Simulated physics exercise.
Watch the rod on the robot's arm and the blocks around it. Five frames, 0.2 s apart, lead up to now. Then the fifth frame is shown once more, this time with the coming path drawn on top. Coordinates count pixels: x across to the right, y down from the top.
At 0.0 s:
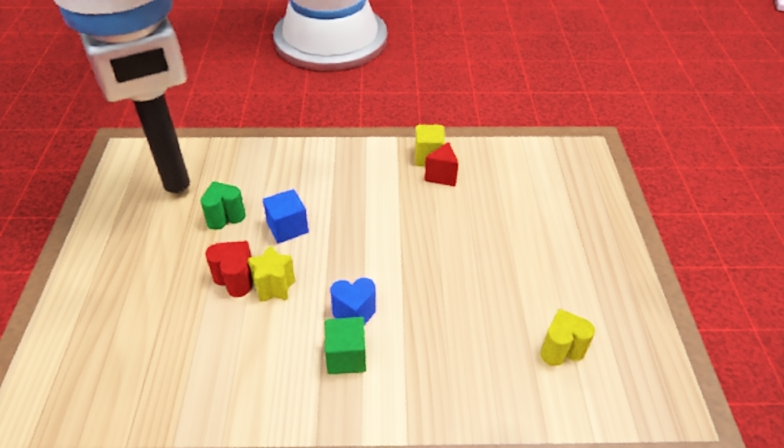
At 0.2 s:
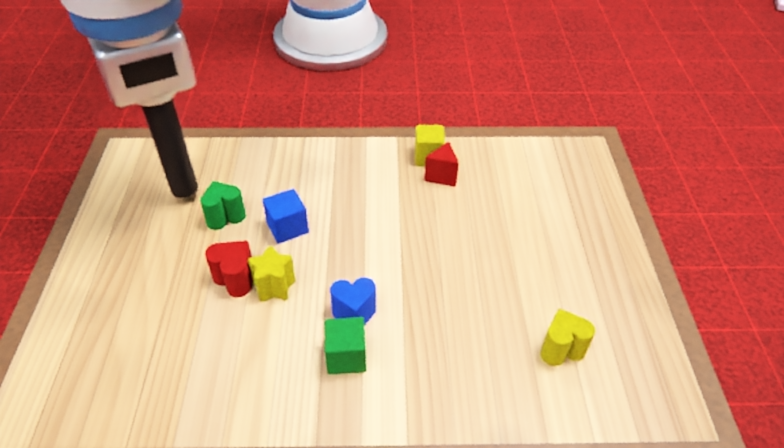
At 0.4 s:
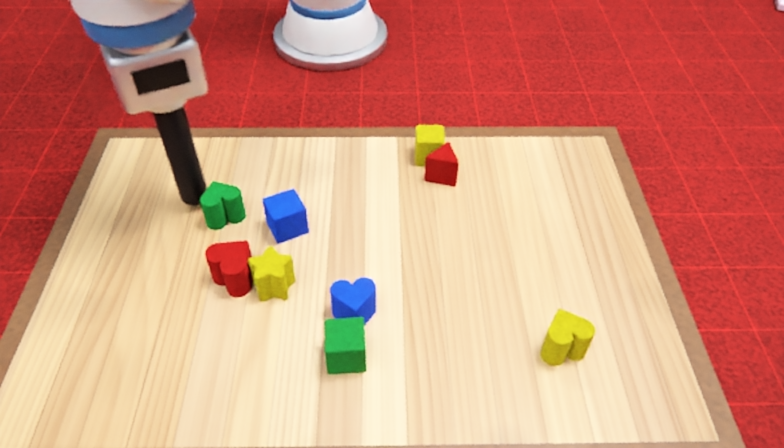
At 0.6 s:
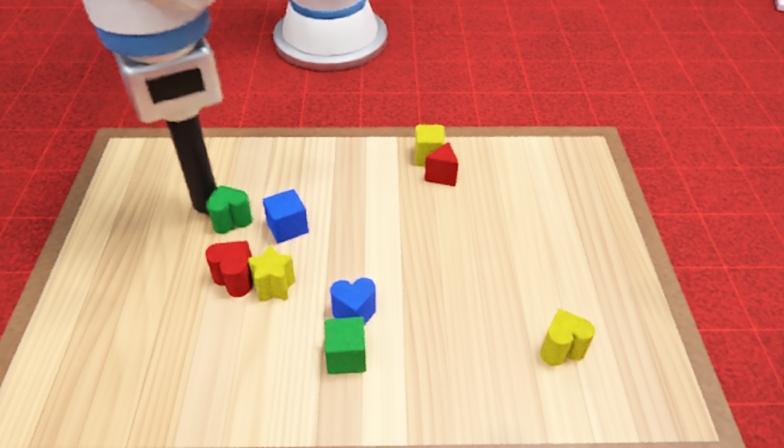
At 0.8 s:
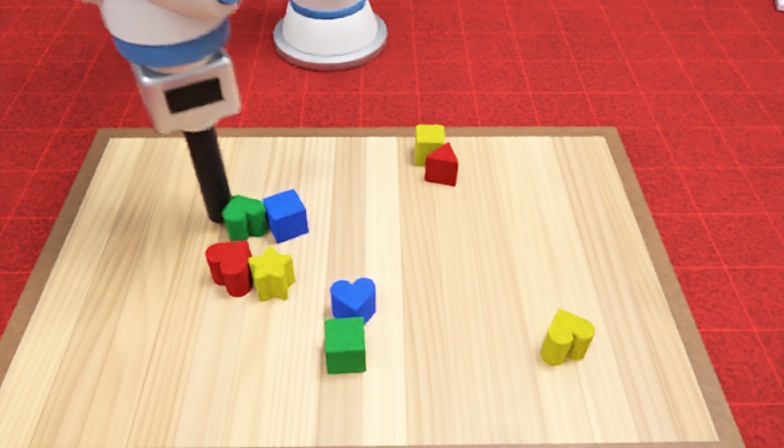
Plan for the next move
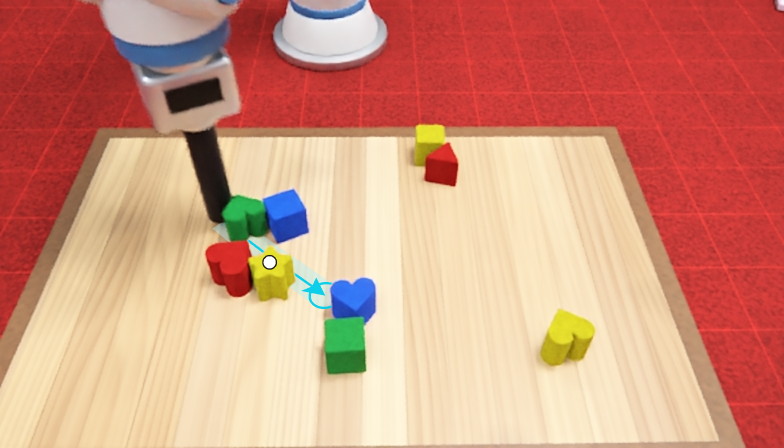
A robot arm moves its black rod right, pushing the green heart toward the blue cube.
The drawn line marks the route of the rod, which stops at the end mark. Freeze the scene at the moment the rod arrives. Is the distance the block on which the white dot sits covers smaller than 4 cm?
Answer: Yes.
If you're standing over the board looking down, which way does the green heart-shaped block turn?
Rotates counter-clockwise.
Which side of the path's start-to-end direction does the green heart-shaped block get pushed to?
Off to the left side.
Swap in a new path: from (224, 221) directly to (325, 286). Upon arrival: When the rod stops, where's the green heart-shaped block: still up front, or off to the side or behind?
Expect to find it ahead of the rod.
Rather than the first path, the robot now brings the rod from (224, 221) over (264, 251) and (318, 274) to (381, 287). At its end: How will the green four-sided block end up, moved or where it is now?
My prediction: It remains in place.
Drawn move, from (224, 221) directly to (325, 295); the dot is on the yellow star.
The first path, step by step. One third of the way, rod (253, 238); green heart-shaped block (276, 230); blue four-sided block (298, 204), turned 20° anticlockwise.
Two thirds of the way, rod (288, 263); green heart-shaped block (317, 243), turned 35° anticlockwise; yellow star (277, 270), turned 50° clockwise; blue four-sided block (298, 204), turned 20° anticlockwise.
At the end, rod (324, 288); green heart-shaped block (334, 245), turned 65° anticlockwise; yellow star (281, 279), turned 90° clockwise; blue four-sided block (298, 204), turned 20° anticlockwise; blue heart-shaped block still.
